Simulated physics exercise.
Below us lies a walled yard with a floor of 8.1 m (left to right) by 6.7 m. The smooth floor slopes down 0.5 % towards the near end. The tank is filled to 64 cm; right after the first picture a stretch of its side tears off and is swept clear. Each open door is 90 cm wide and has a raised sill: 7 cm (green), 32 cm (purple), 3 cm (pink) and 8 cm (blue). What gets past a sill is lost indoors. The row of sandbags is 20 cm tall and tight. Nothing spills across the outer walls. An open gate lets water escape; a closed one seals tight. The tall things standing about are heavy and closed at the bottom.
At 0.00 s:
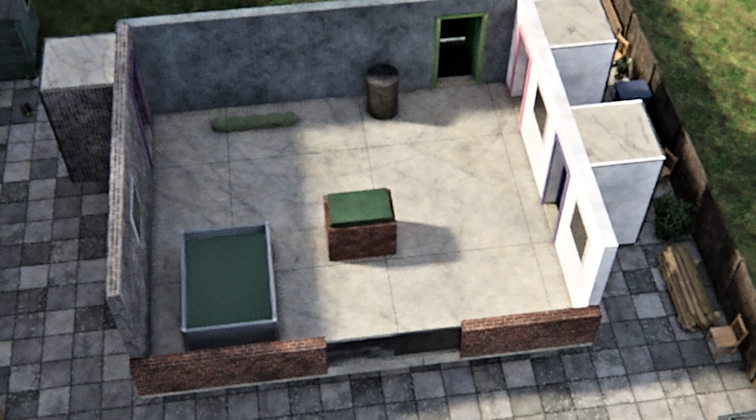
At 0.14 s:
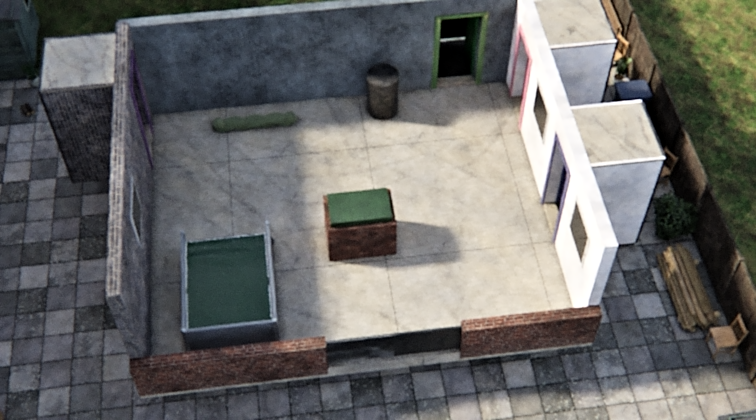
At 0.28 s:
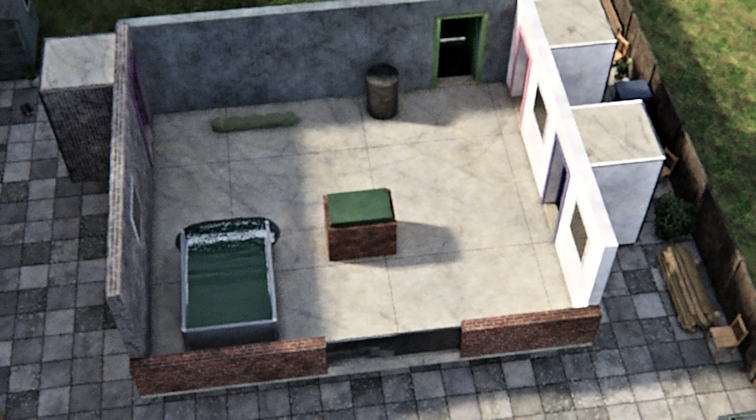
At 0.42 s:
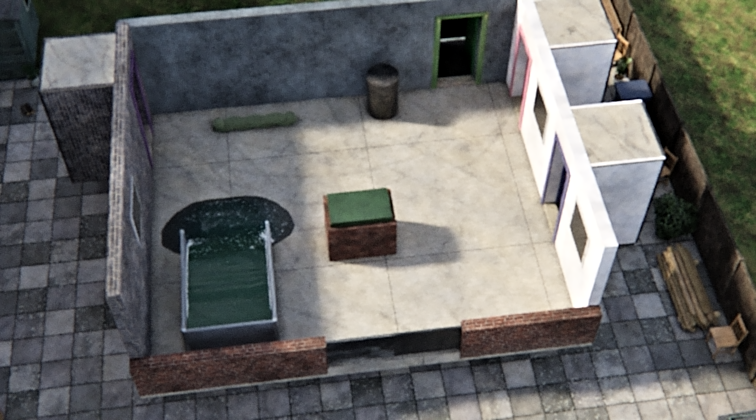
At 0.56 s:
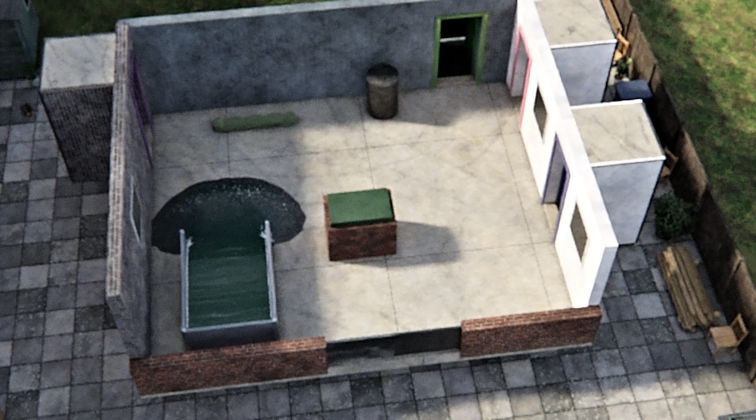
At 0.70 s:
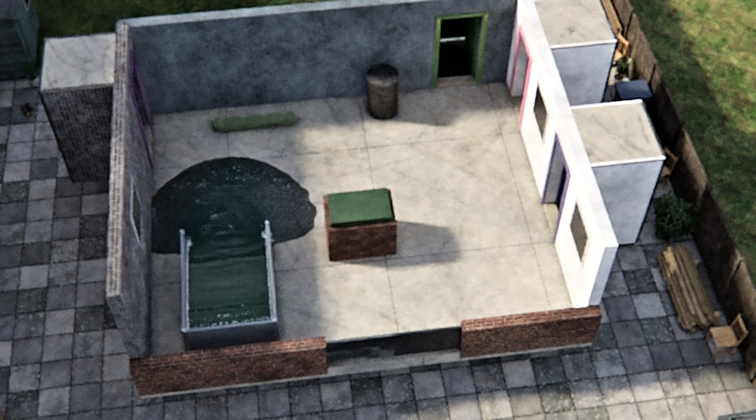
Dark green water in a tank inside a walled yard poured out through its open far side, then fanned across the pale floor in a widening dark pool, reaching toward the brick-sided block.
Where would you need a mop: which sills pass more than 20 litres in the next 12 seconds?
The water let in: At the green door it stays under the limit; at the purple door it keeps below the limit; at the pink door it passes the limit; at the blue door it keeps below the limit.
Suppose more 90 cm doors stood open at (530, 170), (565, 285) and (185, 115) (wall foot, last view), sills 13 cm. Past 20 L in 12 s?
In that order: Under, under, above.
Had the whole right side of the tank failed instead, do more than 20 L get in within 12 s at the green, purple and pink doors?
Against that limit: Green over, purple under, pink above.
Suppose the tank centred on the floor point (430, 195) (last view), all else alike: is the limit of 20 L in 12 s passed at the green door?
Against that limit: Green above.
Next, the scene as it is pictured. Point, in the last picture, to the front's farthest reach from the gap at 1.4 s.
At about (161, 119).
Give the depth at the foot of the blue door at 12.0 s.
Roughly 6.0 cm deep.
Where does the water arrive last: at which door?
Last comes the blue one.
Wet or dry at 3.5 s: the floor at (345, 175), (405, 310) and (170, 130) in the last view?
In turn: Flooded, not reached, under water.
After 1.4 s water covers 25 % of the floor and is deepest (26 cm) near (215, 244); green door not reached, purple door 8 cm at the sill, 0 L in, pink door not reached, blue door not reached.
After 2.2 s water covers 30 % of the floor and is deepest (39 cm) near (161, 125); green door not reached, purple door 14 cm at the sill, 0 L in, pink door not reached, blue door not reached.
After 3.5 s water covers 35 % of the floor and is deepest (26 cm) near (169, 161); green door 2 cm at the sill, 0 L in, purple door 24 cm at the sill, 0 L in, pink door not reached, blue door not reached.
After 7.0 s water covers 70 % of the floor and is deepest (12 cm) near (371, 213); green door 1 cm at the sill, 0 L in, purple door 6 cm at the sill, 0 L in, pink door 6 cm at the sill, 33 L in, blue door 7 cm at the sill, 0 L in.
After 12.0 s water covers 95 % of the floor and is deepest (10 cm) near (394, 349); green door 2 cm at the sill, 0 L in, purple door 3 cm at the sill, 0 L in, pink door 5 cm at the sill, 40 L in, blue door 6 cm at the sill, 3 L in.
